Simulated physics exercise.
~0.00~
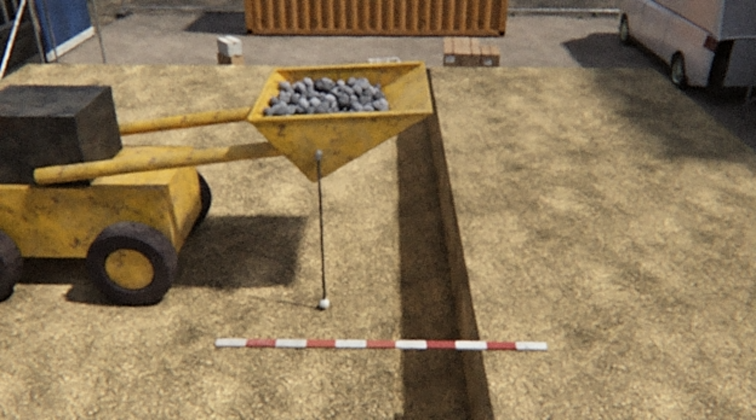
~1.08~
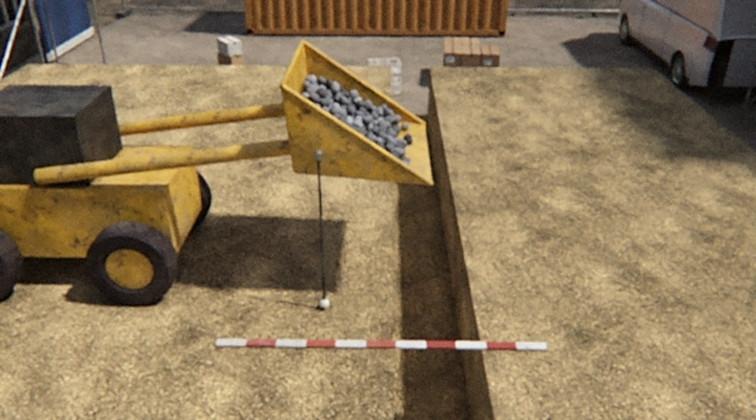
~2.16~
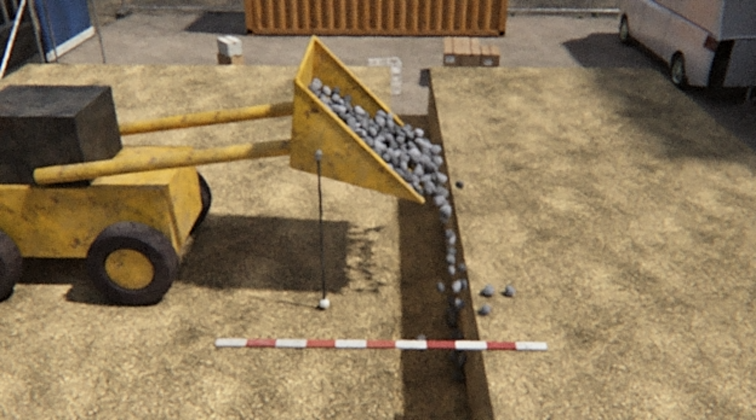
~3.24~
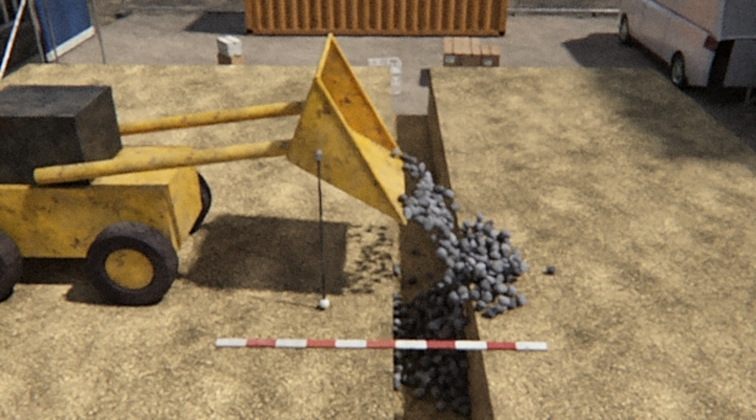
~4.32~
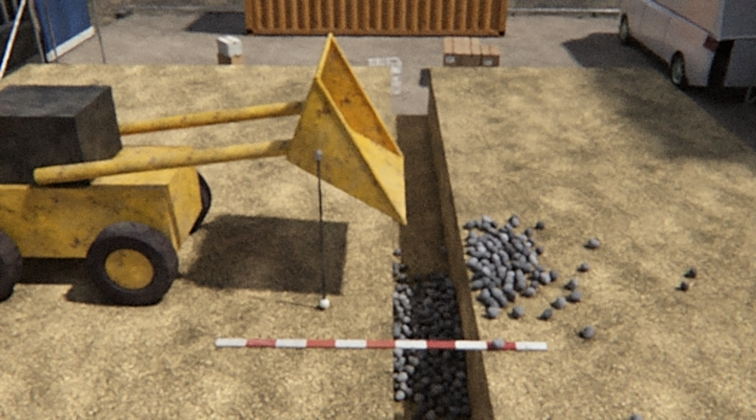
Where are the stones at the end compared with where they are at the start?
At the start the stones are all piled in the loader's raised bucket. At the end they are lower and further right, mostly in the trench, with a smaller group scattered on the ground beyond it.
